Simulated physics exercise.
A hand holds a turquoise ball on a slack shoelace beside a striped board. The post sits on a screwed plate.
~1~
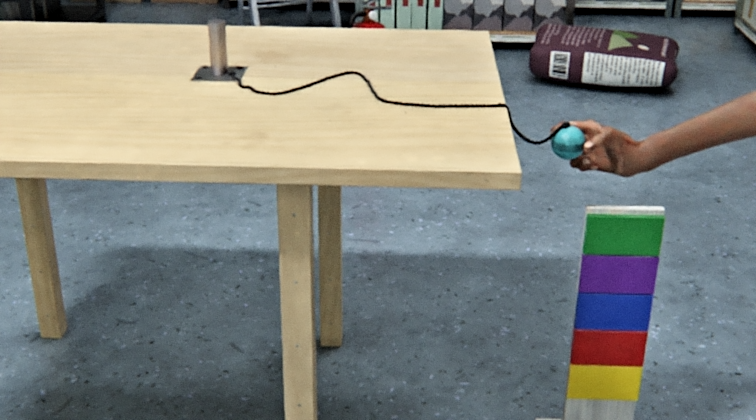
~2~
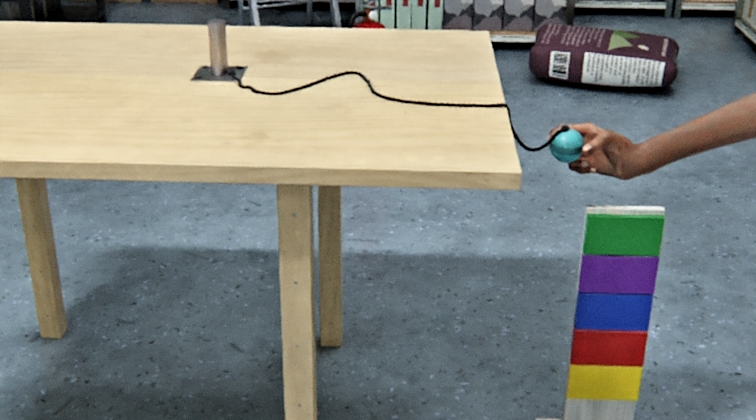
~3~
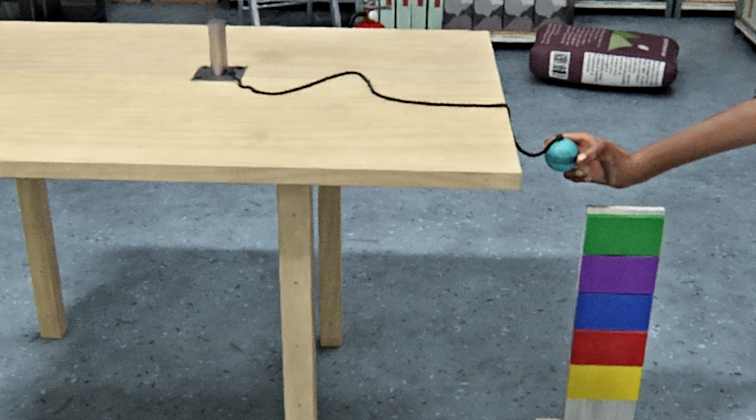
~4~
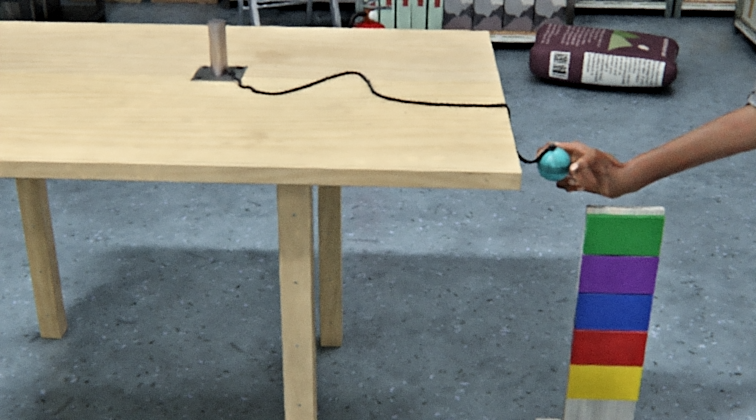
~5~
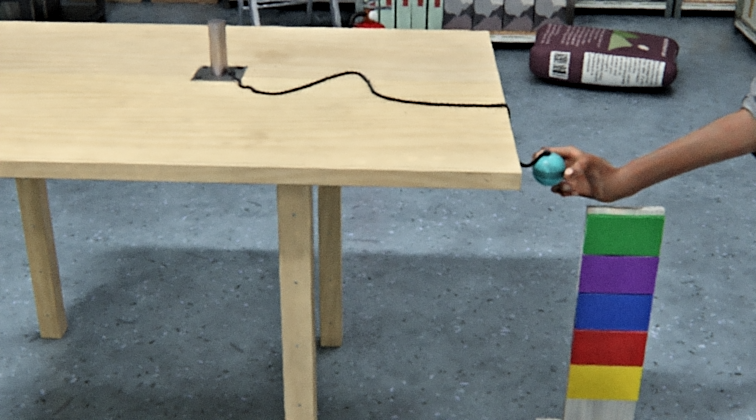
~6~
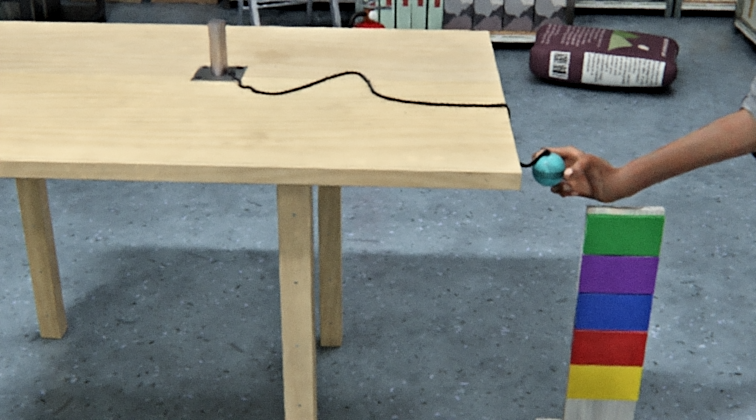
Hand holding a turquoise ball on a slack black cord, lowering it slightly leftward beside a wooden table's edge.
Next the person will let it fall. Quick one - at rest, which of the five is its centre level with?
At blue.
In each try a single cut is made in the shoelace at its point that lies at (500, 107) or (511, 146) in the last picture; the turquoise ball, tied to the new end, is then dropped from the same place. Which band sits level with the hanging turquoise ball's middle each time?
Green; purple.
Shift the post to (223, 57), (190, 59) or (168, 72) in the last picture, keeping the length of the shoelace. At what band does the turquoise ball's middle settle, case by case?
The first case gives blue, the second purple and the third purple.
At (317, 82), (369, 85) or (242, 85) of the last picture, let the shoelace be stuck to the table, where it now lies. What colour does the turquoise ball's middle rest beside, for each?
First try purple, second try green, third try blue.
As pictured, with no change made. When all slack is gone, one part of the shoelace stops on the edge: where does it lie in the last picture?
It's the one at (384, 97).
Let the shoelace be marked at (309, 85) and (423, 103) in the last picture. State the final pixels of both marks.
Around (358, 80); the other one around (500, 131).
Early on, ball near (501, 277); level with purple.
Midway, ball near (468, 291); level with blue.
Finally, ball near (489, 295); level with blue. Its middle rests at the blue band.
